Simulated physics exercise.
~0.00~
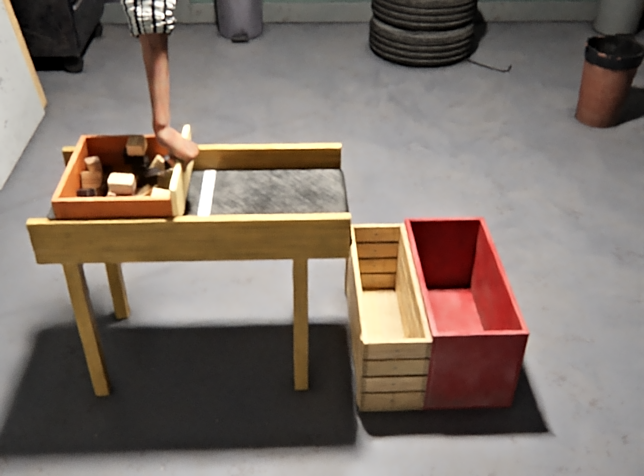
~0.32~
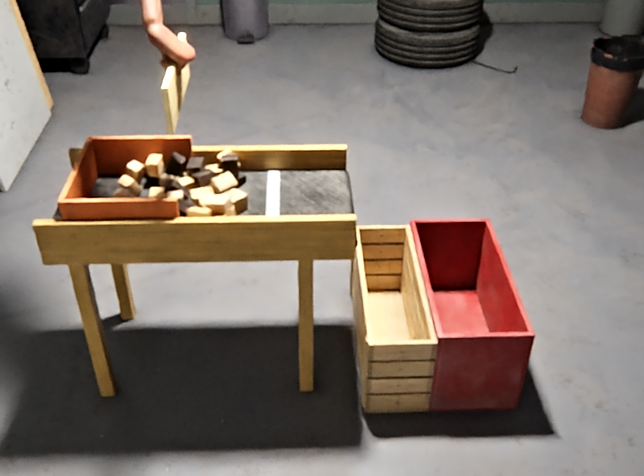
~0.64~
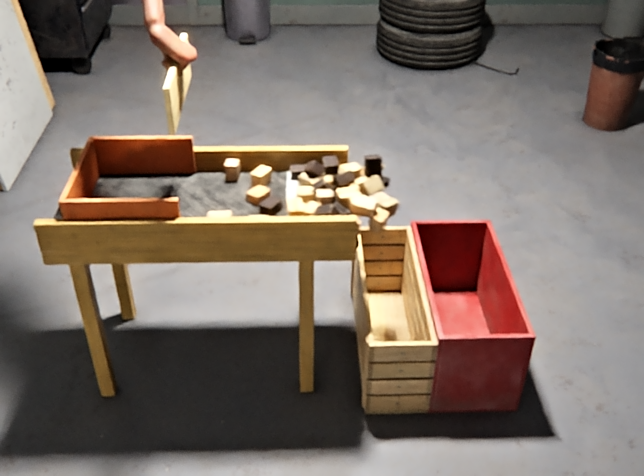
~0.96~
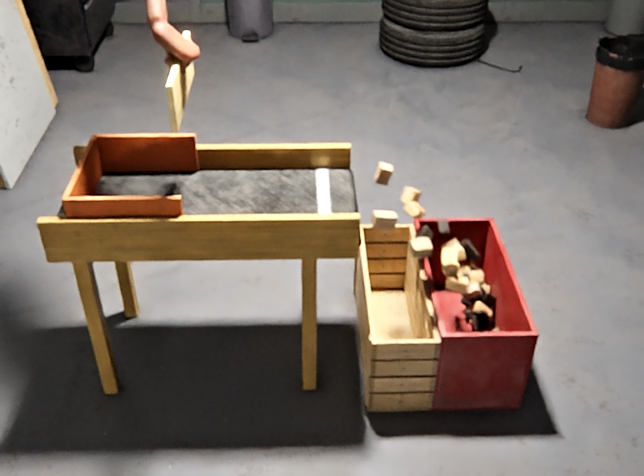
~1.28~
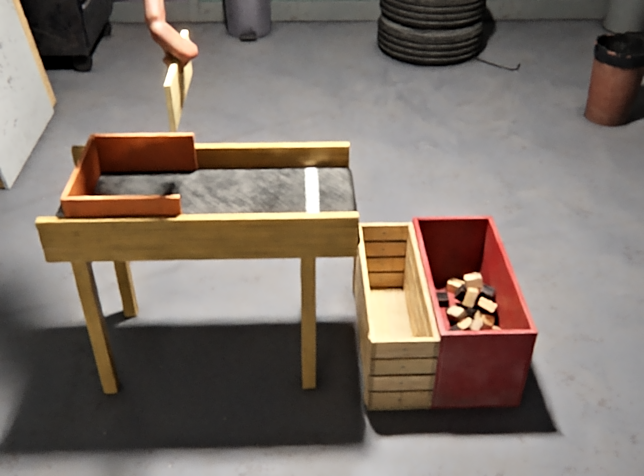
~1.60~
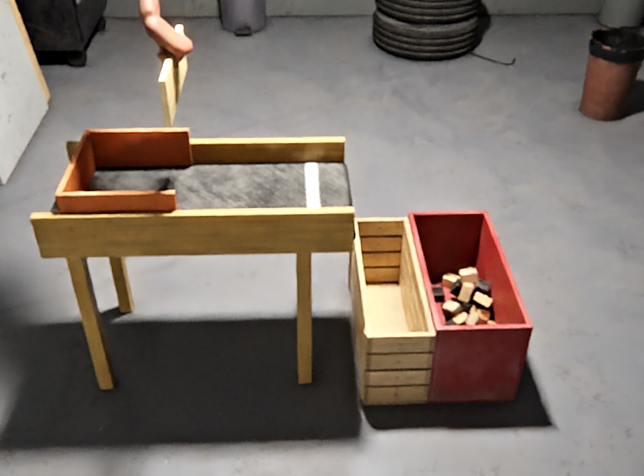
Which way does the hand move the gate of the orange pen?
The hand moves the gate up, lifting it clear of the pen and holding it above the table.
